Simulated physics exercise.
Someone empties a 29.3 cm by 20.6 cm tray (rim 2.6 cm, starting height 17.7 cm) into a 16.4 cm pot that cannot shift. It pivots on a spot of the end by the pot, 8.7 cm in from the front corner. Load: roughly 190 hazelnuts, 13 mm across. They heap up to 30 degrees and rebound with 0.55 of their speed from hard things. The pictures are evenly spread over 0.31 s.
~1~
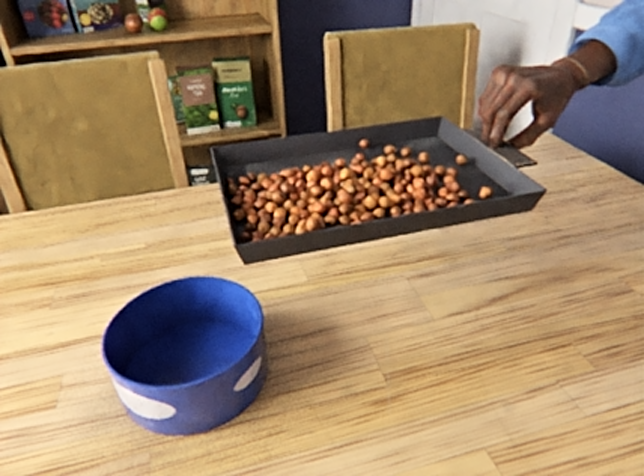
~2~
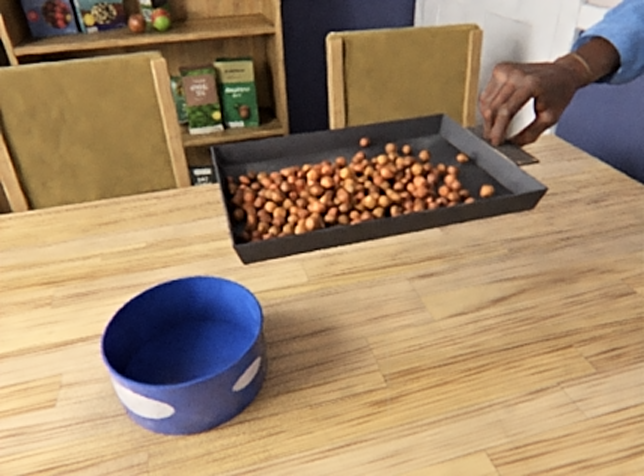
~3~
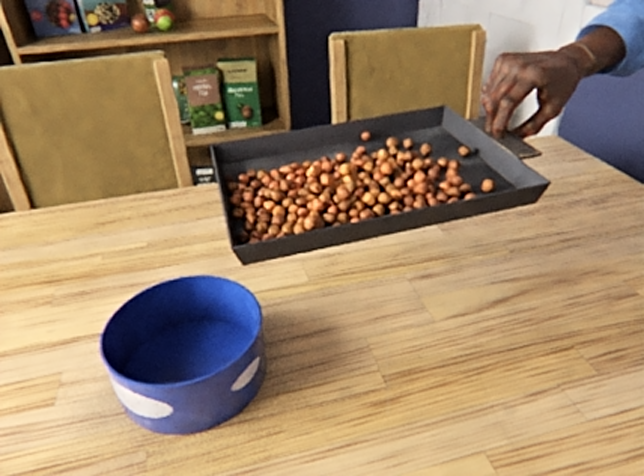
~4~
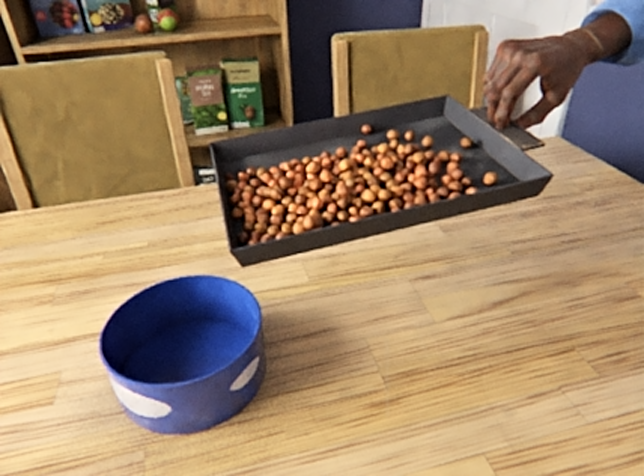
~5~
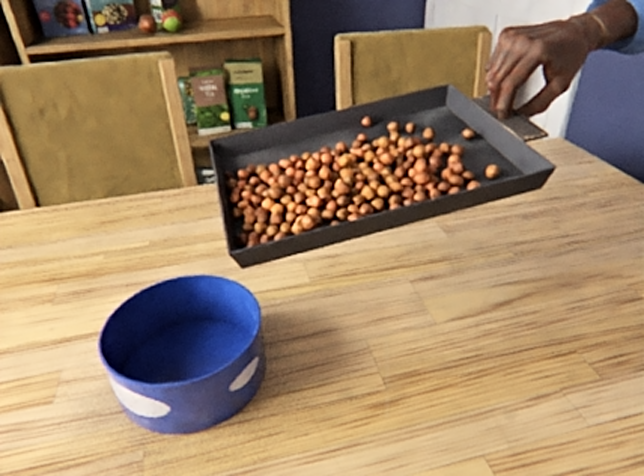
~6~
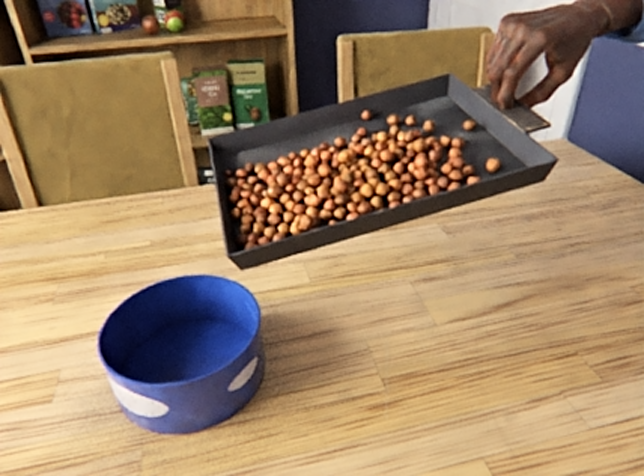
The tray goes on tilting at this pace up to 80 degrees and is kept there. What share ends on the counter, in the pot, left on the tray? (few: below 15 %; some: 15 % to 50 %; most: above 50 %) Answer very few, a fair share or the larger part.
On the counter: A fair share; in the pot: The larger part; left on the tray: Very few.
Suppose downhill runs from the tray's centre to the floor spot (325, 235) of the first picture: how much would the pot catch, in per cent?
Some 30 per cent.
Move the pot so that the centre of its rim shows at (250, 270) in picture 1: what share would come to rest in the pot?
Some 0 per cent.
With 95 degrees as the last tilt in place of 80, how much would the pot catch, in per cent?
Then about 65 per cent.
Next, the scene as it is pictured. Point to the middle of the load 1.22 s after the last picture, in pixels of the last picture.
Near (271, 184).
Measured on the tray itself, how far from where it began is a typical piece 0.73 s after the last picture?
Roughly 2 cm.
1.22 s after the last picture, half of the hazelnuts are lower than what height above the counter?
Some 24 cm.
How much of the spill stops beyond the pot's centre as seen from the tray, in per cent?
Some 40 per cent.
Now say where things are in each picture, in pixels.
Tray tilt 0 degrees, front corners at (241, 241) and (537, 188); middle of the pieces at (343, 195); pot at (184, 325), in the first frame.
Tray tilt 1 degrees, front corners at (240, 241) and (538, 186); middle of the pieces at (343, 194), in the second frame.
Tray tilt 3 degrees, front corners at (239, 242) and (540, 180); middle of the pieces at (343, 191), in the third frame.
Tray tilt 5 degrees, front corners at (237, 244) and (543, 173), lowest corner left front; middle of the pieces at (343, 187), in the fourth frame.
Tray tilt 8 degrees, front corners at (236, 246) and (545, 165), lowest corner left front; middle of the pieces at (342, 185), in the fifth frame.
Tray tilt 11 degrees, front corners at (234, 249) and (547, 157), lowest corner left front; middle of the pieces at (347, 175); pot at (181, 323), in the sixth frame.
Then, 0.73 s after the last picture, tilt 43 degrees; the tray holds 100 %, the pot 0 %.
Then, 1.22 s after the last picture, tilt 65 degrees; the tray holds 95 %, the pot 0 %.
Then, 1.78 s after the last picture, tilt 80 degrees; the tray holds 20 %, the pot 45 %.
In the end, counter 35 %, pot 65 %, tray 0 %.
